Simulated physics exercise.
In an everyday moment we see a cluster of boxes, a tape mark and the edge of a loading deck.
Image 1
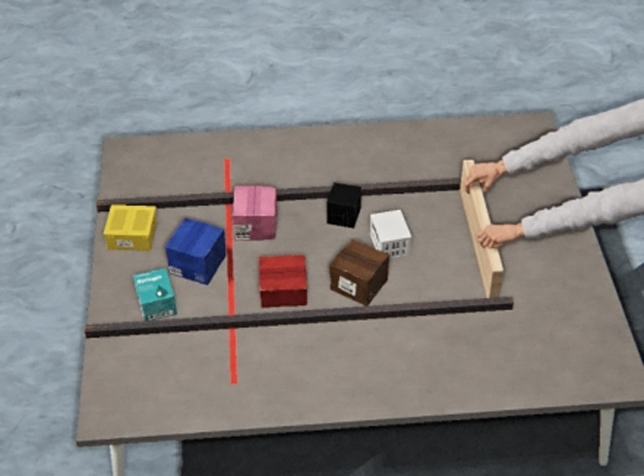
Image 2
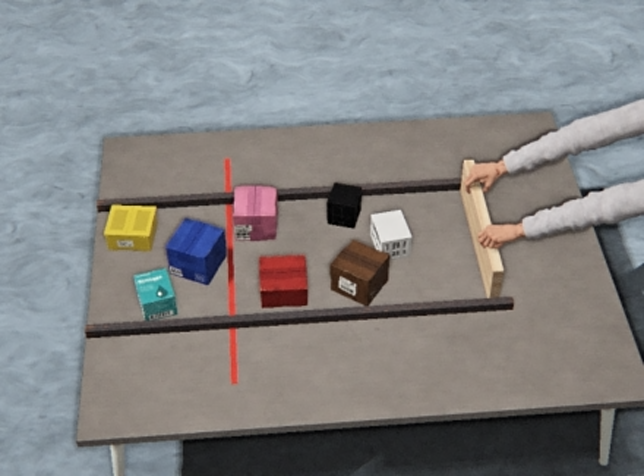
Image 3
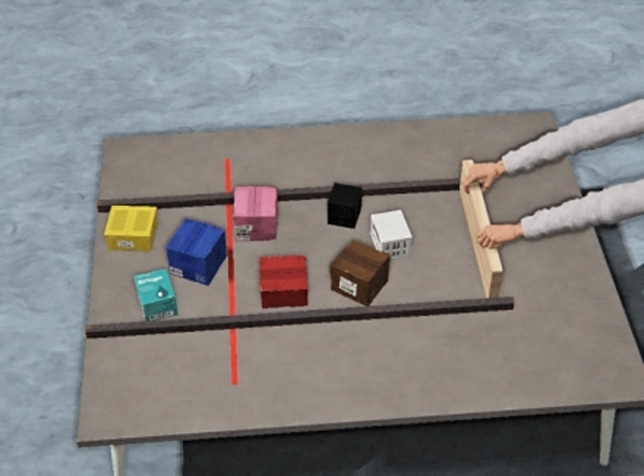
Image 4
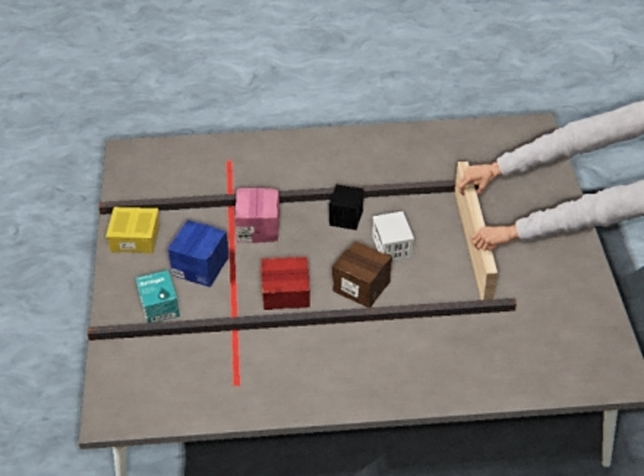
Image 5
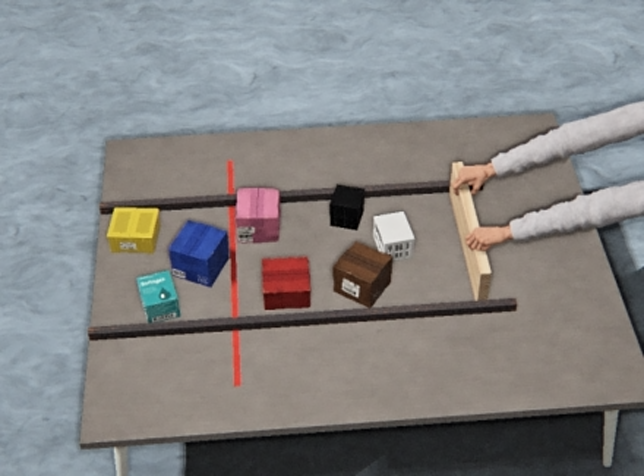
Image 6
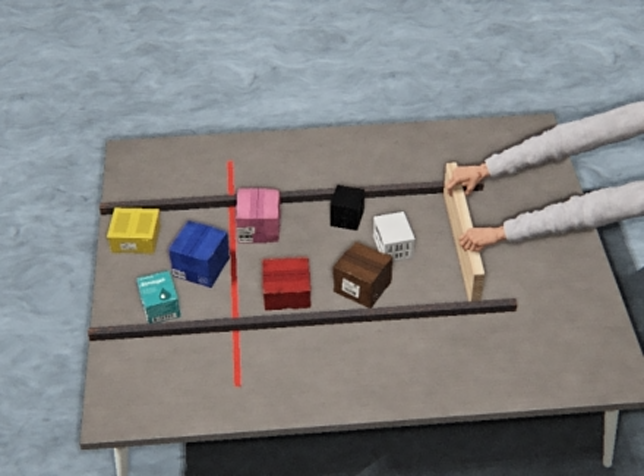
A wooden plank held upright by two hands at the right stays nearly still at first, then slides a short way left between two dark rails on a table. The yellow, turquoise, blue, pink, red, black, brown and white boxes stay in place around the red tape line, untouched by the plank.
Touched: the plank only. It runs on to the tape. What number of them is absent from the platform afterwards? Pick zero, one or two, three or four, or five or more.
Zero of them.
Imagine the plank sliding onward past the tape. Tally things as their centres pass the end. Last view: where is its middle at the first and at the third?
The middle sits near (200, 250) at the first moment and near (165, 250) at the second.
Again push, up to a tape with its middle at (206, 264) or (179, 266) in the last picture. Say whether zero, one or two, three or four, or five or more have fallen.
No fall at all; 1 or 2.
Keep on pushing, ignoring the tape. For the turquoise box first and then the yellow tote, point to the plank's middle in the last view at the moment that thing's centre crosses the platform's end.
About (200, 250), and (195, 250) for the other.
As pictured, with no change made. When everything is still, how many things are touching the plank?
Contact count: 3.
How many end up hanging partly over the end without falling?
Overhang count: 0.
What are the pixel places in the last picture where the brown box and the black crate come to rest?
The brown box at (212, 297), the black crate at (217, 219).
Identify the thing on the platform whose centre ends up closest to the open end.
The turquoise box ends nearest.
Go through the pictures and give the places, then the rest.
In the first picture, yellow tote (131, 229); turquoise box (155, 295); blue box (196, 251); plank (480, 228); tape (230, 260).
In the second picture, turquoise box (156, 295); black crate (344, 206).
In the third picture, blue box (197, 252); plank (480, 229).
In the fourth picture, yellow tote (134, 231); pink parcel (258, 215).
In the fifth picture, turquoise box (159, 297); red box (286, 283).
In the sixth picture, yellow tote (135, 231); turquoise box (159, 298); blue box (200, 254); plank (463, 232); tape (233, 263).
A little later, none off yet; yellow tote at rest near (135, 231); turquoise box at rest near (159, 298); blue box at rest near (200, 254).
Next, none off yet; yellow tote at rest near (135, 231); turquoise box at rest near (159, 298); blue box shifted a little near (188, 252).
When it is over, the number that fall off is zero.
